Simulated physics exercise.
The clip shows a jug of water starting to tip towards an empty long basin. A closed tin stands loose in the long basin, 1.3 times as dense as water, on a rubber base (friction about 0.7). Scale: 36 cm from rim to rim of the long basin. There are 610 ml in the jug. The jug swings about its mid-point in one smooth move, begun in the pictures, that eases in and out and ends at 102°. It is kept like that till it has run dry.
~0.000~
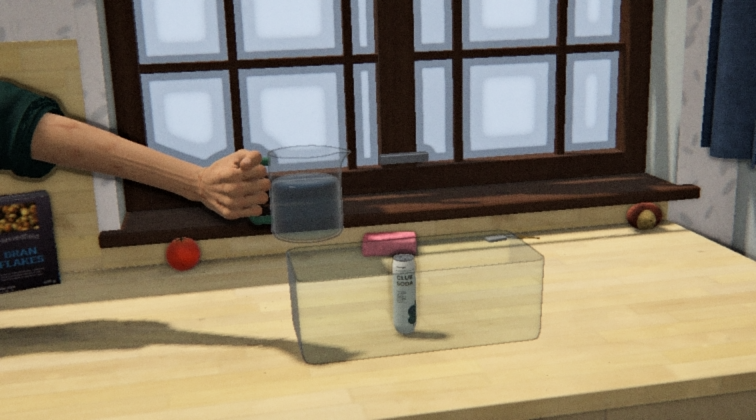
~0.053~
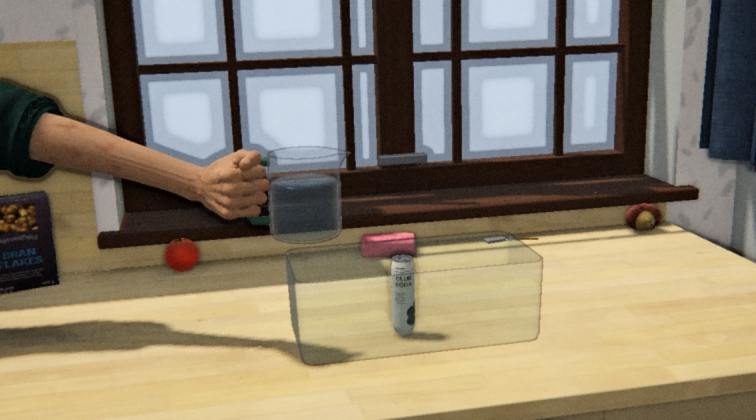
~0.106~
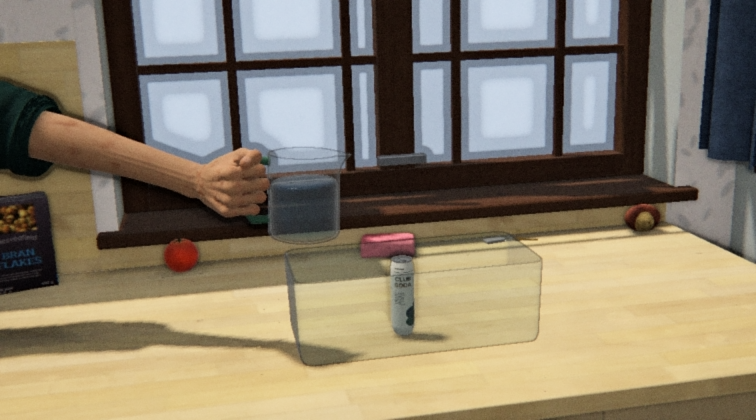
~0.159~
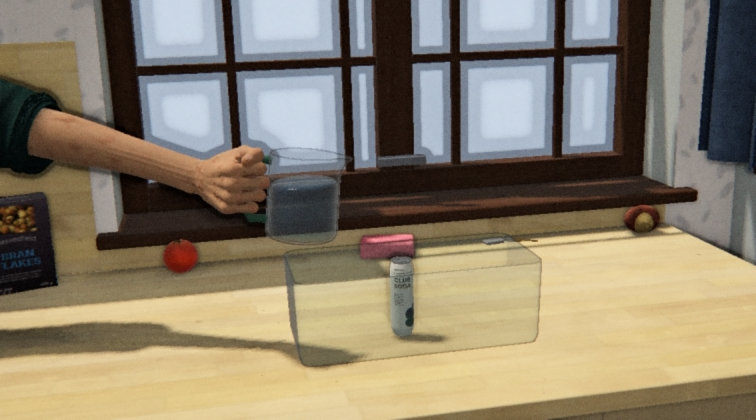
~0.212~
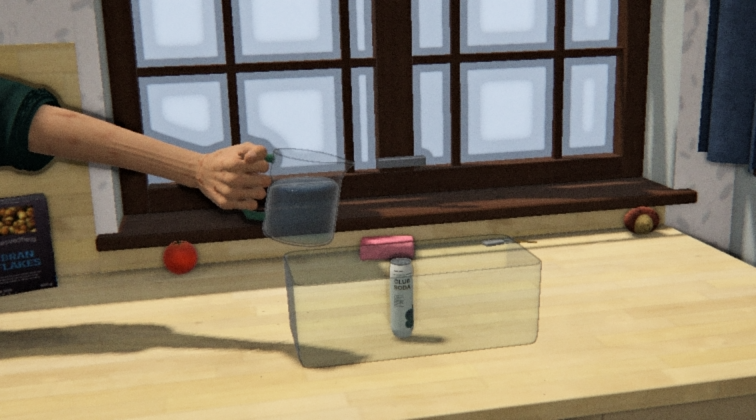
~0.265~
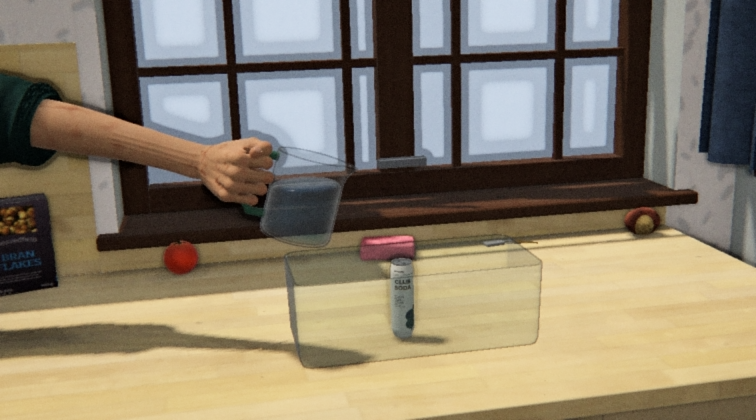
On a wooden counter, a hand slowly tilts a jug of water rightward above a clear basin.
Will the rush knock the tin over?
The tin falls.
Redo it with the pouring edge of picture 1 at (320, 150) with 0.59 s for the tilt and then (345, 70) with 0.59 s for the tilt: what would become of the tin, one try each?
First it keeps standing; then it keeps standing.
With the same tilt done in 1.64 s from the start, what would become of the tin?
The tin stays up.
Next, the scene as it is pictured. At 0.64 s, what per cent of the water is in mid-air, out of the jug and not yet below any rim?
About 10 per cent.
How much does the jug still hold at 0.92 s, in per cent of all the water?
Near 36 in a hundred.
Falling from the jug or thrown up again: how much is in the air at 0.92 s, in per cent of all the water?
Some 16 per cent.
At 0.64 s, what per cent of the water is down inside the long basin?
Some 1 per cent.
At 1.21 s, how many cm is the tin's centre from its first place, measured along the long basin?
About 7 cm.
By 0.64 s the tilt is 71° and 89 per cent is still to pour; the tin stands where it began.
By 0.92 s the tilt is 100° and 35 per cent is still to pour; the tin stands where it began.
By 1.21 s the tilt is 102° and 7 per cent is still to pour; the tin lies on its side.
By 1.52 s the tilt is 102° and 1 per cent is still to pour; the tin lies on its side.
At rest the tin lies on its side.
